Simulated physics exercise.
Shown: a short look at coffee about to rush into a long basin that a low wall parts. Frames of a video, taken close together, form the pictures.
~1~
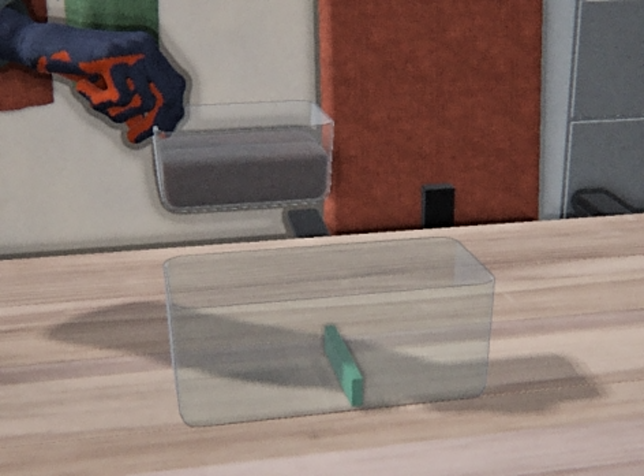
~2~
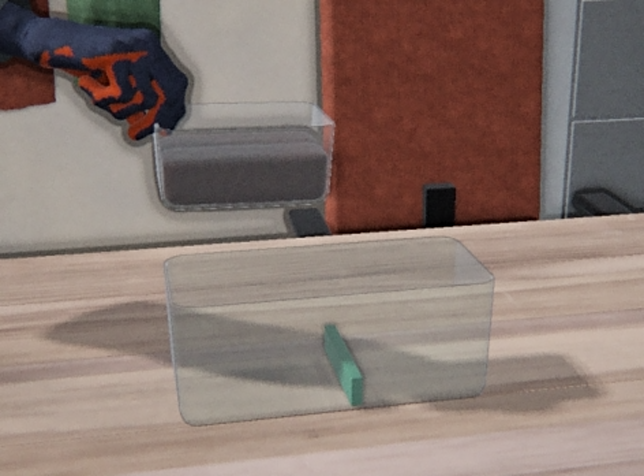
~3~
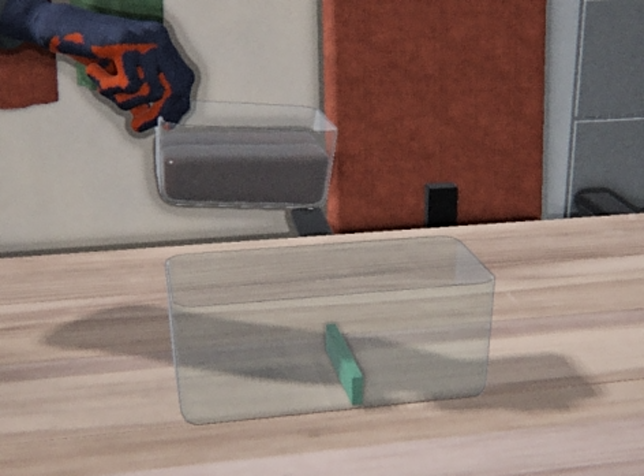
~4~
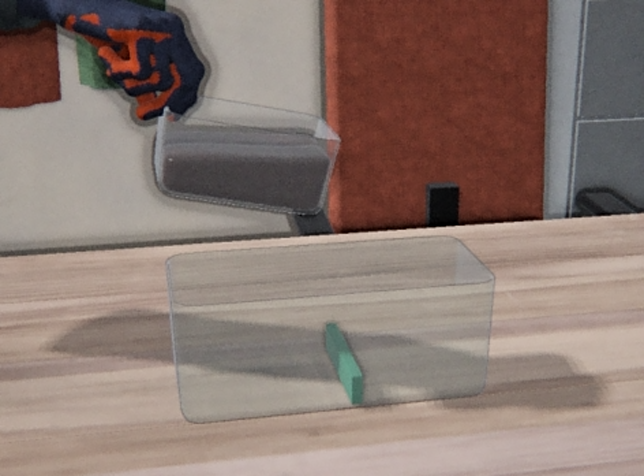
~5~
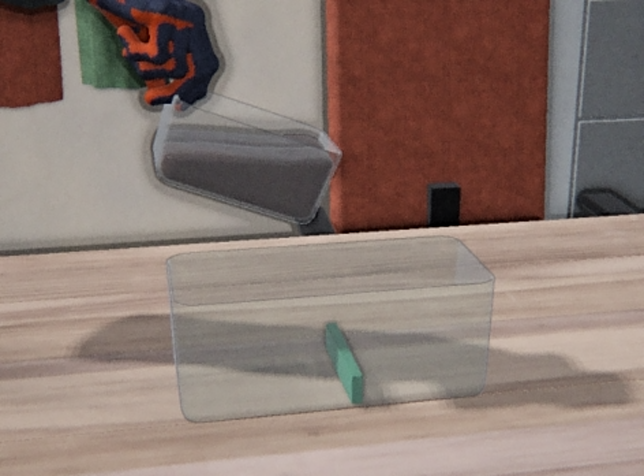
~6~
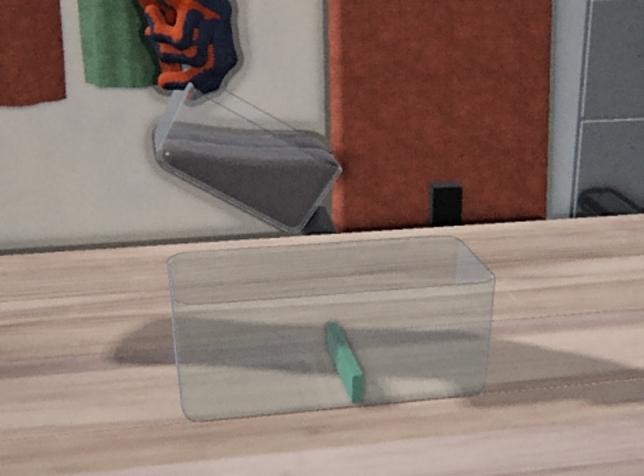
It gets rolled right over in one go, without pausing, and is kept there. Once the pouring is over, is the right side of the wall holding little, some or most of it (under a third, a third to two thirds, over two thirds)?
It holds some.
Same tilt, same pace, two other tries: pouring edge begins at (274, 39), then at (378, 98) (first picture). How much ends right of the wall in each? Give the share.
Roughly 45 per cent, then roughly 75 per cent.
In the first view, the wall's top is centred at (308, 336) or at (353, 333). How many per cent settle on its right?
80 %, then 55 %.
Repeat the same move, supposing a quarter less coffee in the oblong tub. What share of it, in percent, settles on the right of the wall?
Result: Around 55 per cent.
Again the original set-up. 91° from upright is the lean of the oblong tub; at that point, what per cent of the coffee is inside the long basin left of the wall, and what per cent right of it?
On the left near 0 in a hundred, on the right near 50 in a hundred.
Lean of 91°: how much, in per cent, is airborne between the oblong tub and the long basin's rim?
It comes to around 30 per cent.
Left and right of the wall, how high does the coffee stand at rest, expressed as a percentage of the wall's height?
On the left roughly 40, on the right roughly 70.
A moment on, the oblong tub is tipped on its side and 21 per cent is still to pour, 1 is left of the wall and 49 right of it.
Next, the oblong tub is tipped right over and 4 per cent is still to pour, 28 is left of the wall and 61 right of it.
Then the oblong tub is tipped right over and 0 per cent is still to pour, 38 is left of the wall and 59 right of it.
Later the oblong tub is tipped right over and 0 per cent is still to pour, 41 is left of the wall and 57 right of it.
Finally, 41 per cent lies left of the wall, 56 right of it and 3 outside.
